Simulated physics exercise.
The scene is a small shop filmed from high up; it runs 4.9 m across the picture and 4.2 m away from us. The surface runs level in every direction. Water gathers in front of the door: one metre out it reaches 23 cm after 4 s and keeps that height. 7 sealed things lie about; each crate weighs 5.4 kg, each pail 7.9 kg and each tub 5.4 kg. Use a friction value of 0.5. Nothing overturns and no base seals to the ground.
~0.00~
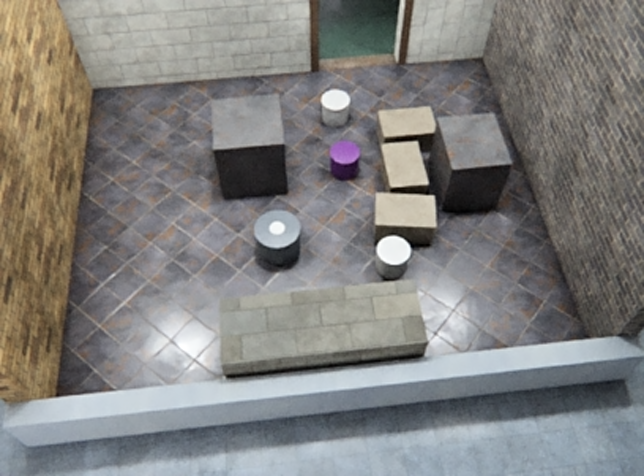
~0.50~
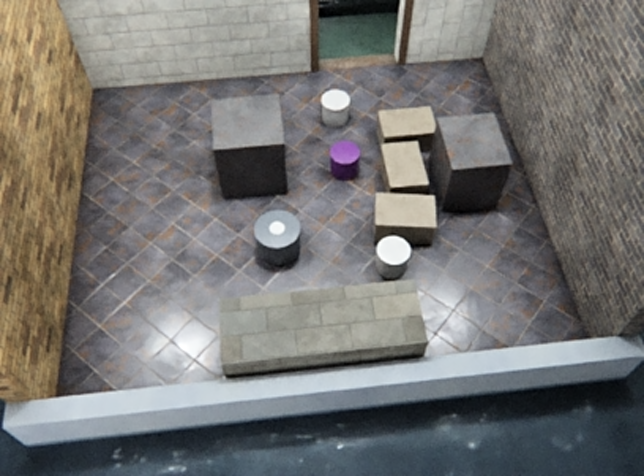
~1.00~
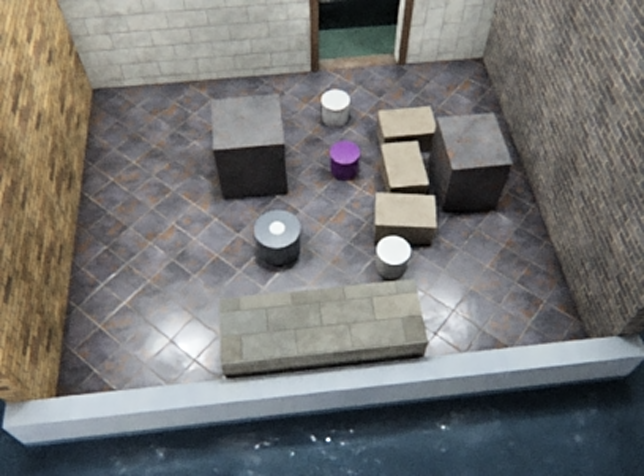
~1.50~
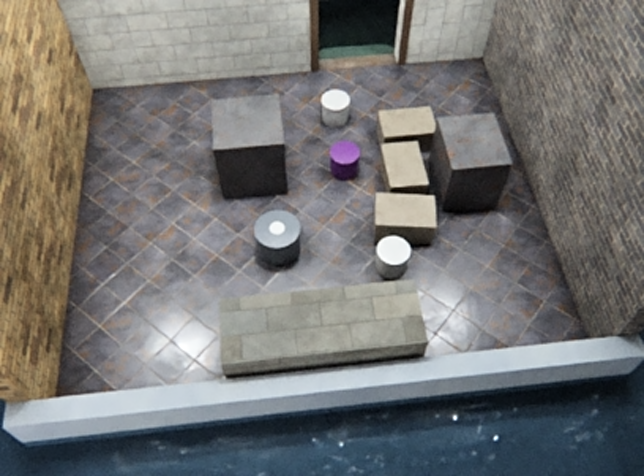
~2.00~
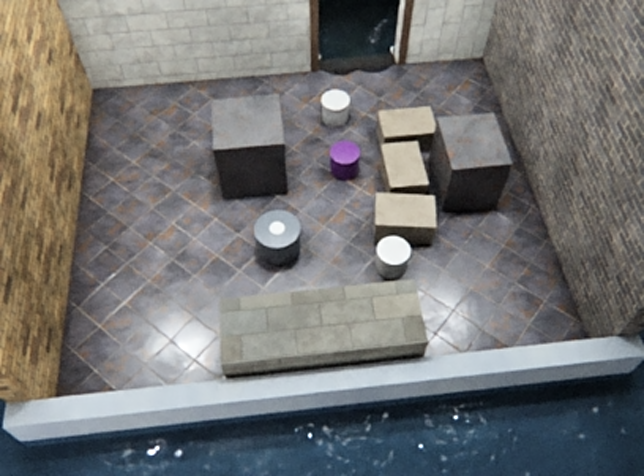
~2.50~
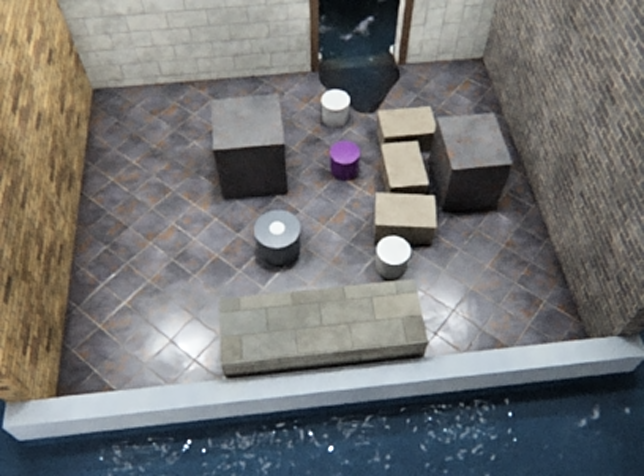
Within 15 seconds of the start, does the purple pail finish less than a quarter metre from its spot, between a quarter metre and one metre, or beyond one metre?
Beyond one metre.
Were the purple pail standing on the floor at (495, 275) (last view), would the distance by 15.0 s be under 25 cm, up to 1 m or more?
Well, it gets a small push.
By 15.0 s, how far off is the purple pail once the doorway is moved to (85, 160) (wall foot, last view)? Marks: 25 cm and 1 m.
Result for the purple pail - essentially stationary.
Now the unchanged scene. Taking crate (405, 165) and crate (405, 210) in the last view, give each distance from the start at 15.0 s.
In that order: 150 cm, 80 cm.
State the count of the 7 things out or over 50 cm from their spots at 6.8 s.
By my reckoning, 4.
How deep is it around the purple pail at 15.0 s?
Close to 10 centimetres.
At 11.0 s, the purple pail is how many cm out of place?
About 200 cm by then.
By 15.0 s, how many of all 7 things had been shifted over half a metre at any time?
The answer here is 7.
After 3.5 s the purple pail is near (345, 152), 0.0 m from its start, aground; 0 afloat.
After 6.8 s the purple pail is near (348, 202), 0.7 m from its start, aground; 2 afloat.
After 11.0 s the purple pail is near (219, 275), 2.0 m from its start, aground; 5 afloat.
After 15.0 s the purple pail is near (128, 252), 2.5 m from its start, aground; 6 afloat.
